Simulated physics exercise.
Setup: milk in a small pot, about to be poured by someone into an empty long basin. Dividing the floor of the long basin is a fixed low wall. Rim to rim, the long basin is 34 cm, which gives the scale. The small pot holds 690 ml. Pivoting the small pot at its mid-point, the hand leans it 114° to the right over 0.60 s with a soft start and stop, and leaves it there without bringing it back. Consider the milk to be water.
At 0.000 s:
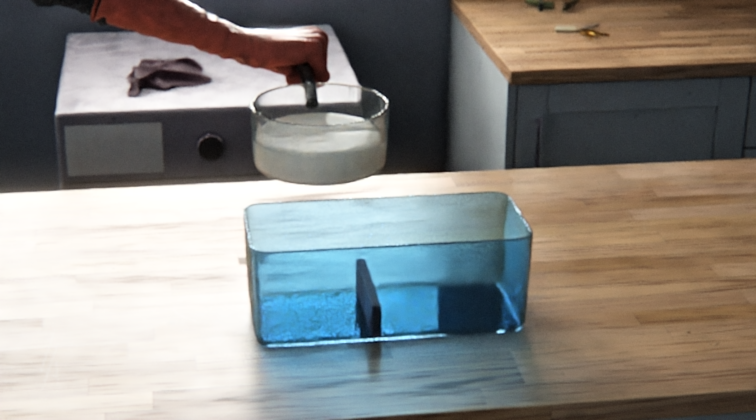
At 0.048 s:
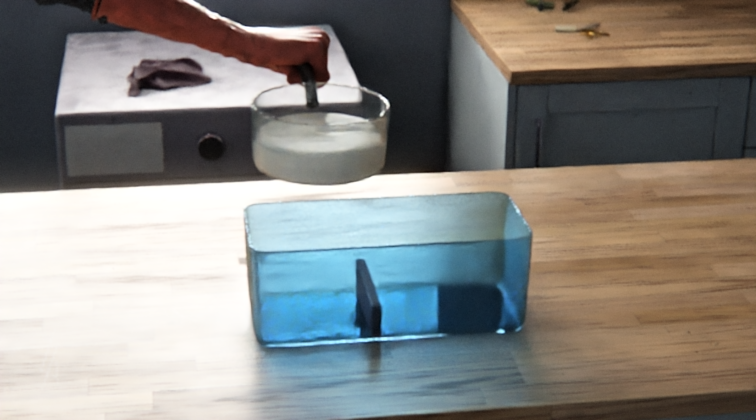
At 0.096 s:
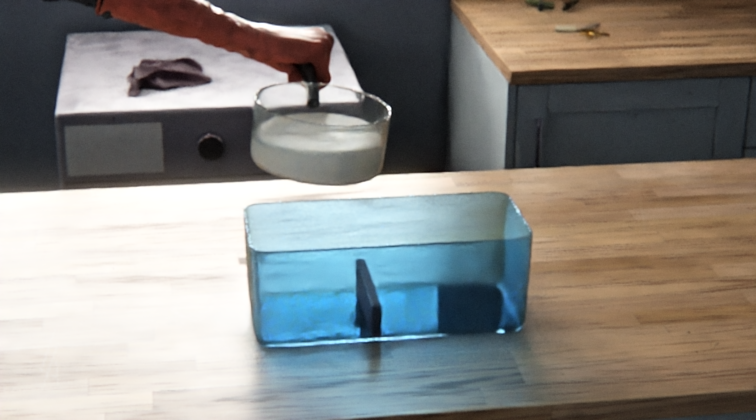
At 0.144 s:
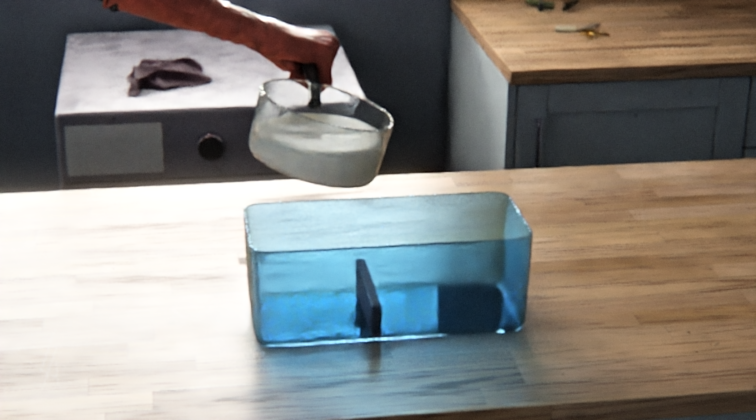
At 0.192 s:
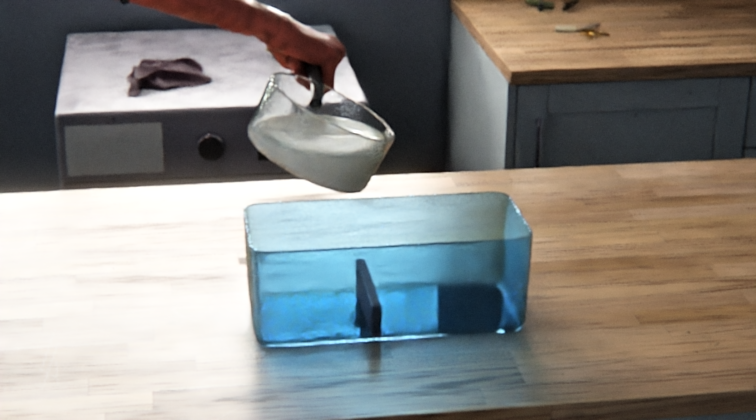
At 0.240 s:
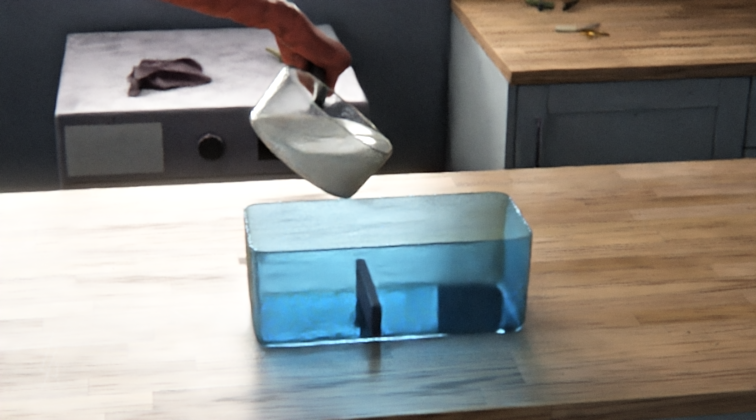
A hand holding a small clear pot of white liquid above a long, blue-tinted glass basin with a dark upright divider gradually tilts the pot to the right, its right rim lowering as the liquid shifts inside.
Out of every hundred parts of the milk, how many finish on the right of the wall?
About 78 in every hundred.
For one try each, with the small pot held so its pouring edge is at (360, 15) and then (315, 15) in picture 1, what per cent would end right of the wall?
Roughly 65 per cent the first time and 35 per cent the second.
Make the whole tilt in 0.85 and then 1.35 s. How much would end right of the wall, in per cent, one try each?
The first try gives 85 percent and the second 90 percent.
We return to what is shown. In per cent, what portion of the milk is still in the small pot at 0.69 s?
3 per cent or thereabouts.
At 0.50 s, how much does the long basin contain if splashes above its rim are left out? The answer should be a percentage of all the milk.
Fraction in basin: Approx. 54%.
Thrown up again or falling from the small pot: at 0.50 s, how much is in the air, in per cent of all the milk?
Estimate: Some 28 % of the total.
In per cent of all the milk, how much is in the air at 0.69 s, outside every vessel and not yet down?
Roughly 5 %.
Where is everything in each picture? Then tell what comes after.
In the first frame, it leans 0°; its right rim is at (387, 103); the milk meets the walls at (255, 135) and (383, 129); the long basin's rim runs from (248, 230) to (520, 215); the wall's top is at (368, 282).
In the second frame, it leans 2°; its right rim is at (388, 105); the milk meets the walls at (255, 134) and (383, 130).
In the third frame, it leans 7°; its right rim is at (390, 111); the milk meets the walls at (254, 133) and (383, 131).
In the fourth frame, it leans 15°; its right rim is at (392, 121); the milk meets the walls at (253, 131) and (383, 133).
In the fifth frame, it leans 26°; its right rim is at (392, 134); the milk meets the walls at (251, 126) and (386, 136).
In the sixth frame, it leans 39°; its right rim is at (389, 149); the milk meets the walls at (253, 118) and (387, 138).
After 0.50 s the tilt is 106° and 17 per cent is still to pour, 0 is left of the wall and 54 right of it.
After 0.69 s the tilt is 114° and 3 per cent is still to pour, 15 is left of the wall and 76 right of it.
After 0.88 s the tilt is 114° and 0 per cent is still to pour, 20 is left of the wall and 79 right of it.
After 1.10 s the tilt is 114° and 0 per cent is still to pour, 20 is left of the wall and 79 right of it.
In the end 20 per cent lies left of the wall, 78 right of it and 1 outside.
